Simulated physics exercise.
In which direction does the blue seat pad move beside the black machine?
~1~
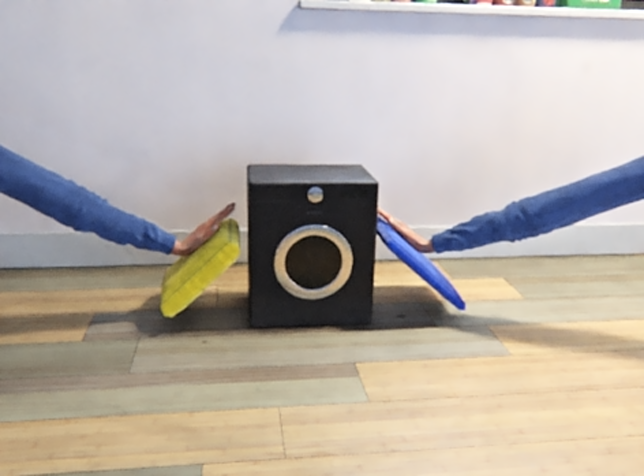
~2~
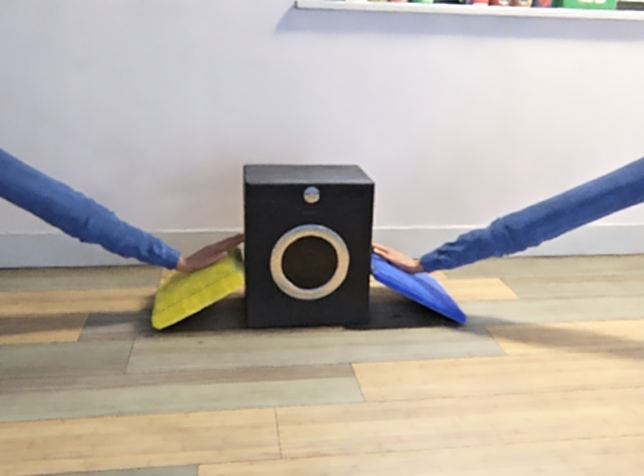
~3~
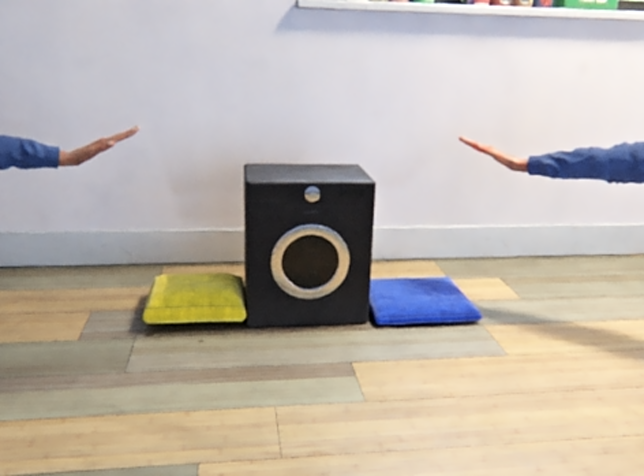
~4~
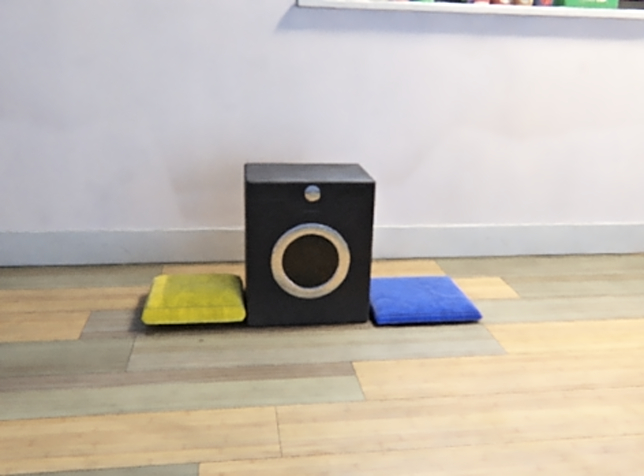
The blue seat pad moves down, ending up flat on the floor to the right of the black machine.
